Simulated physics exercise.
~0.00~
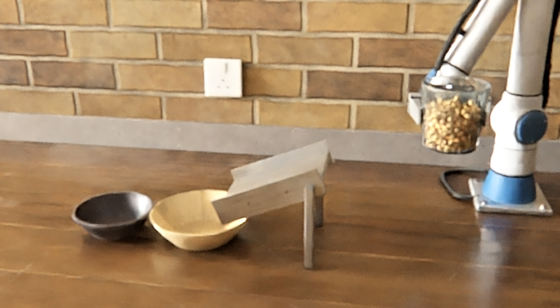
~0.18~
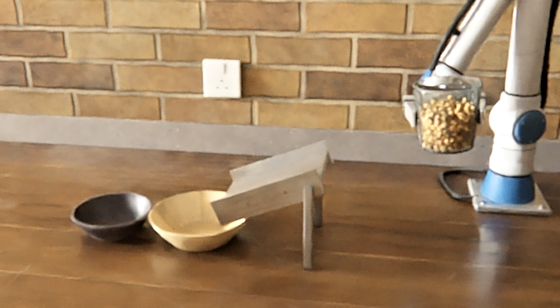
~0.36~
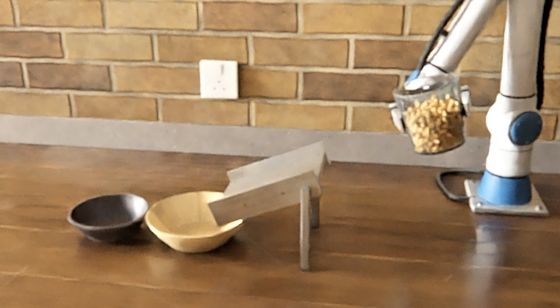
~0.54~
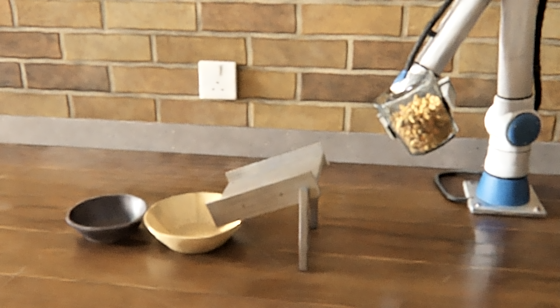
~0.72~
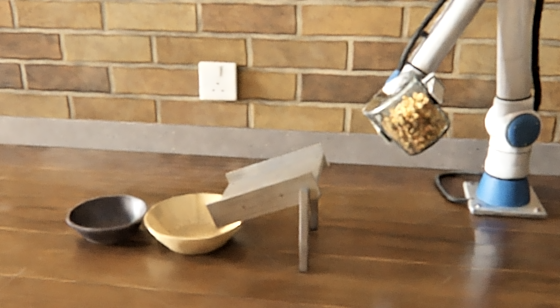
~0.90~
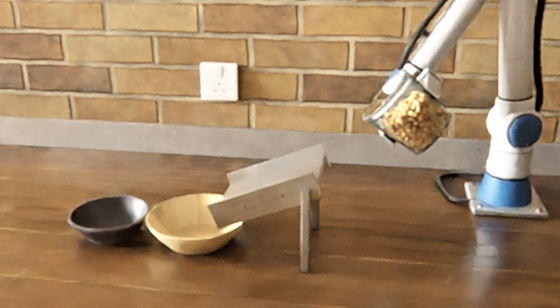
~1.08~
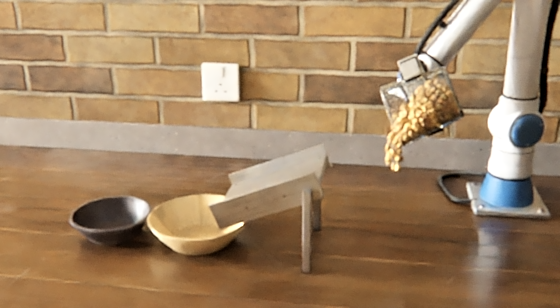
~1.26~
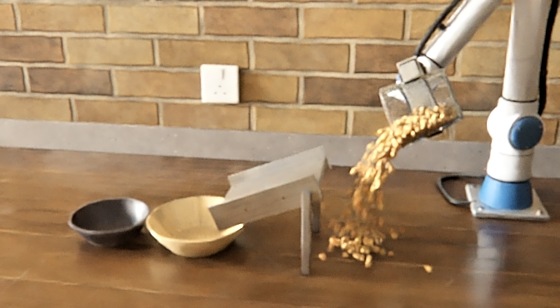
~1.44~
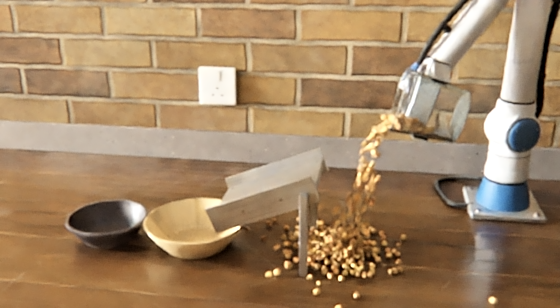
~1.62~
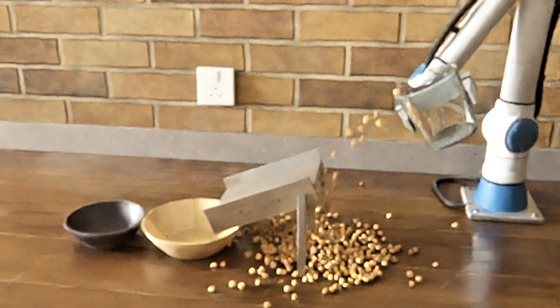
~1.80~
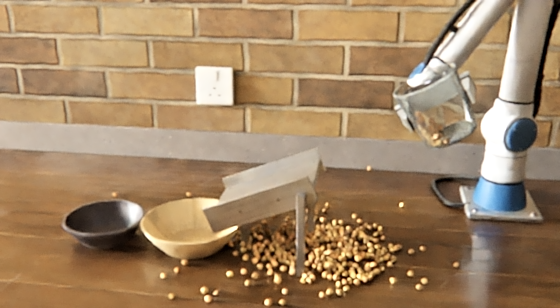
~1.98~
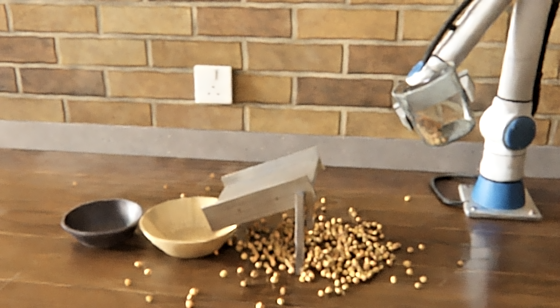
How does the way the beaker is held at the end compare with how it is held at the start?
The robot arm holds the beaker upright at the start, but at the end the beaker is leaning.
